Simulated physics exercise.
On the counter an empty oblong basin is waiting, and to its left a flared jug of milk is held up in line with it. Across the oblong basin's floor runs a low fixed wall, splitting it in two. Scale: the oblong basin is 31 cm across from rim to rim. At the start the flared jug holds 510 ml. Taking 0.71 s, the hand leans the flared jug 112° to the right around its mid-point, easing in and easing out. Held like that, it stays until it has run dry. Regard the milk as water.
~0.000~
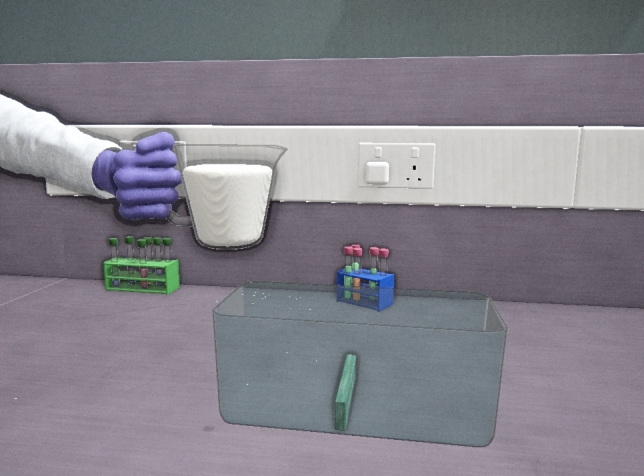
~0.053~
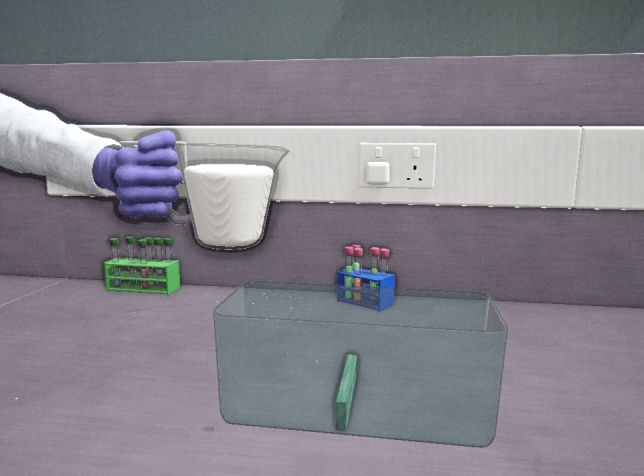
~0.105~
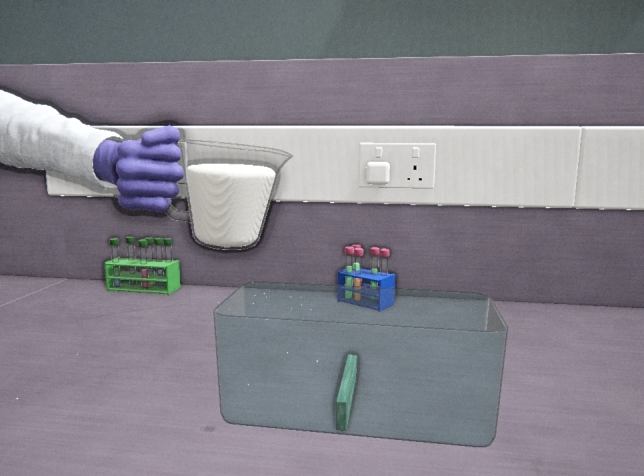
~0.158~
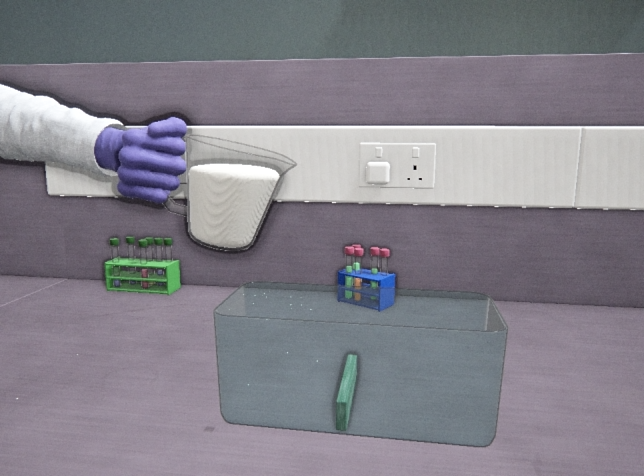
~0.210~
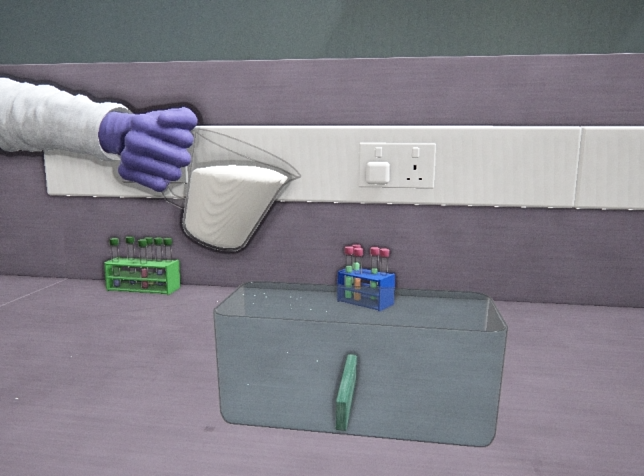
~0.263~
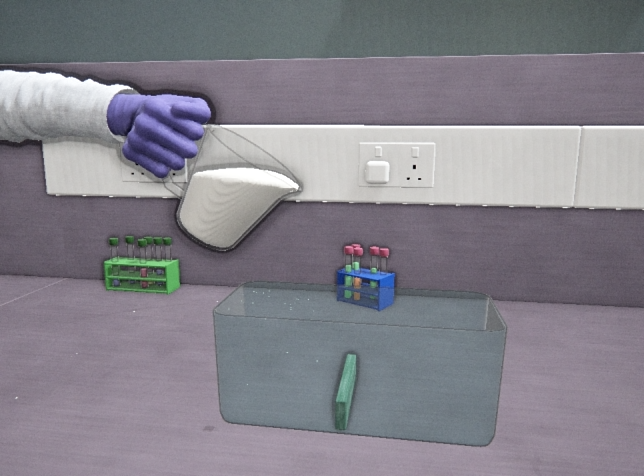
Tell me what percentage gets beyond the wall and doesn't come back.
Around 24 % gets beyond the wall and stays.
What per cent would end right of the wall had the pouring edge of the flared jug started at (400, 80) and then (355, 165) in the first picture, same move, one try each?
65 in a hundred, followed by 90 in a hundred.
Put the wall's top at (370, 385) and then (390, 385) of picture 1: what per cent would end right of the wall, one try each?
15 per cent first, 15 per cent second.
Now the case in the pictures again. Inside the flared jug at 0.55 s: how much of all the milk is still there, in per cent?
I'd estimate some 44 % remains.
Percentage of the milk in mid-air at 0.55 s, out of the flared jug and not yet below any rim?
Around 26 in a hundred.
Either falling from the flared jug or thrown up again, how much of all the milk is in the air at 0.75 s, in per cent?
Near 5 percent.
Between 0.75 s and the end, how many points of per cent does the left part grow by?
I'd say near 1 percent.
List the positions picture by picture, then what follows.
In the first picture, it leans 0°; its right rim is at (287, 148); the milk meets the walls at (189, 167) and (272, 169); the oblong basin's rim runs from (229, 298) to (497, 313); the wall's top is at (346, 377).
In the second picture, it leans 2°; its right rim is at (289, 150); the milk meets the walls at (190, 167) and (273, 170).
In the third picture, it leans 6°; its right rim is at (293, 155); the milk meets the walls at (192, 166) and (276, 171).
In the fourth picture, it leans 13°; its right rim is at (297, 164); the milk meets the walls at (195, 167) and (280, 173).
In the fifth picture, it leans 23°; its right rim is at (301, 176); the milk meets the walls at (198, 171) and (286, 176).
In the sixth picture, it leans 34°; its right rim is at (303, 190); the milk meets the walls at (196, 176) and (297, 181).
After 0.55 s the tilt is 98° and 44 per cent is still to pour, 18 is left of the wall and 12 right of it.
After 0.75 s the tilt is 112° and 3 per cent is still to pour, 73 is left of the wall and 19 right of it.
After 0.97 s the tilt is 112° and 0 per cent is still to pour, 74 is left of the wall and 24 right of it.
After 1.21 s the tilt is 112° and 0 per cent is still to pour, 74 is left of the wall and 24 right of it.
In the end 74 per cent lies left of the wall, 24 right of it and 2 outside.
